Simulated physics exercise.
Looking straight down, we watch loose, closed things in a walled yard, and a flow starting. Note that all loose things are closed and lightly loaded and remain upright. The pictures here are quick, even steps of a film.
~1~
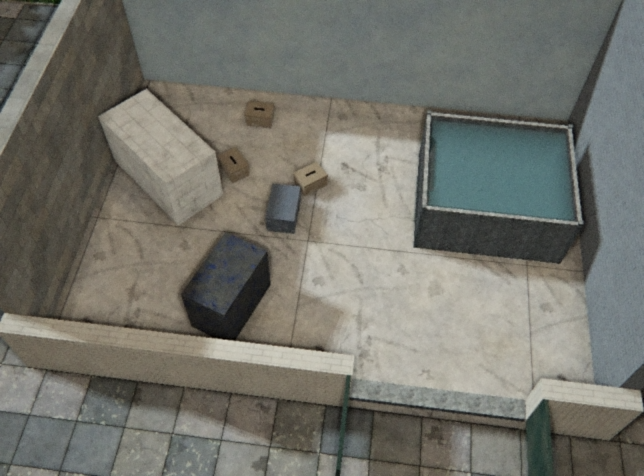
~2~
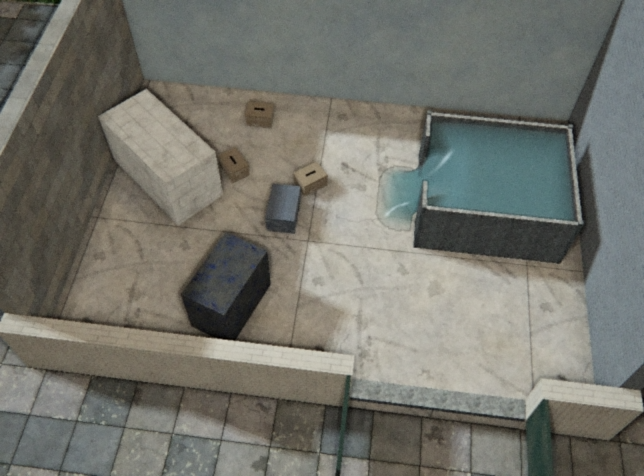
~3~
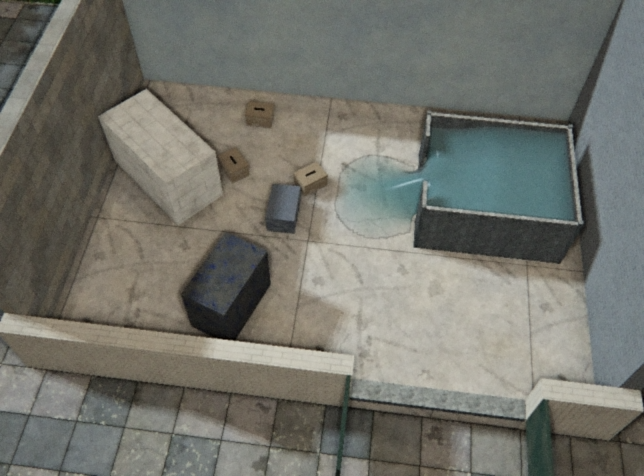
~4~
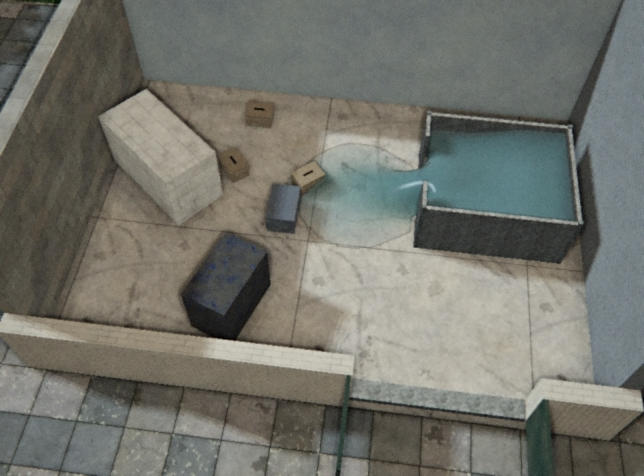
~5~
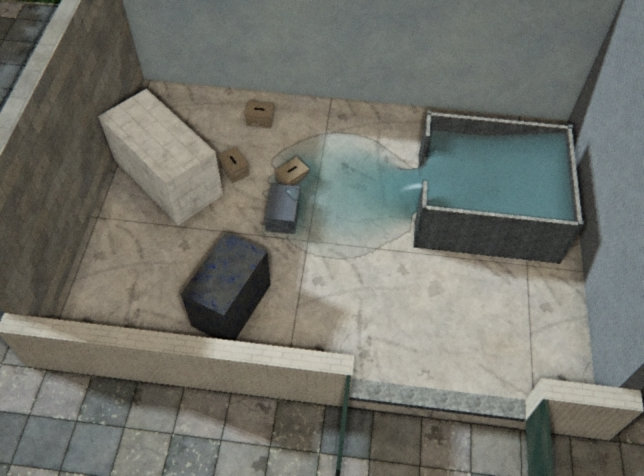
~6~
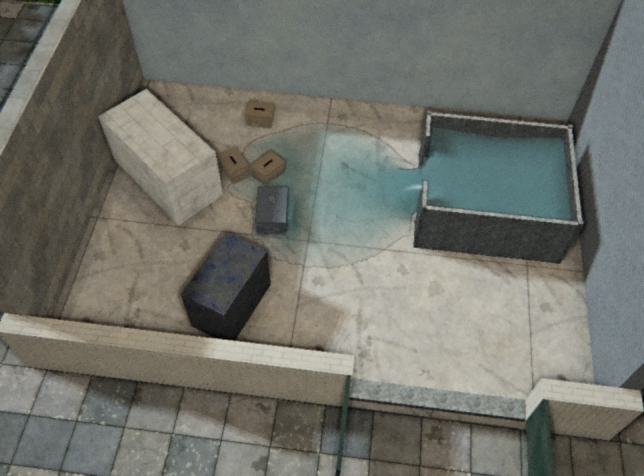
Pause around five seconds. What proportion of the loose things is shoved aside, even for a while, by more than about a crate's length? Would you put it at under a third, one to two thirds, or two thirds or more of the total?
I would put it at two thirds or more of the total.
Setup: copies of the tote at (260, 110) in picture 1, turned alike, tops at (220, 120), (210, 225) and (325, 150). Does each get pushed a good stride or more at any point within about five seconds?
Okay, in order the twins go a long way, a long way, a long way.
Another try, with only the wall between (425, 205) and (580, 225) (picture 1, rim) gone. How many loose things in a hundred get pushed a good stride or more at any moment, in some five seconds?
Near 0 in a hundred.
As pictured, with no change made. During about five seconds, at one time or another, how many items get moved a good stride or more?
That comes out at 4.
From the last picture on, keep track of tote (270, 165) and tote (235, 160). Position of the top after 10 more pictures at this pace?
(149, 69) and (142, 95), roughly.
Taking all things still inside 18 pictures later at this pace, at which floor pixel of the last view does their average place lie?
In the last view, somewhere about (232, 144).
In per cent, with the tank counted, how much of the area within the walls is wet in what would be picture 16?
65 per cent.
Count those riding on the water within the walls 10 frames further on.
It comes to 3.
A moment on, 2 of 5 are well off their spots; 0 afloat.
Next, 4 of 5 are well off their spots; 3 afloat.
Later, 4 of 5 are well off their spots; 4 afloat.
In the end, 3 of 5 are well off their spots, and 4 have been at some point; 4 afloat.
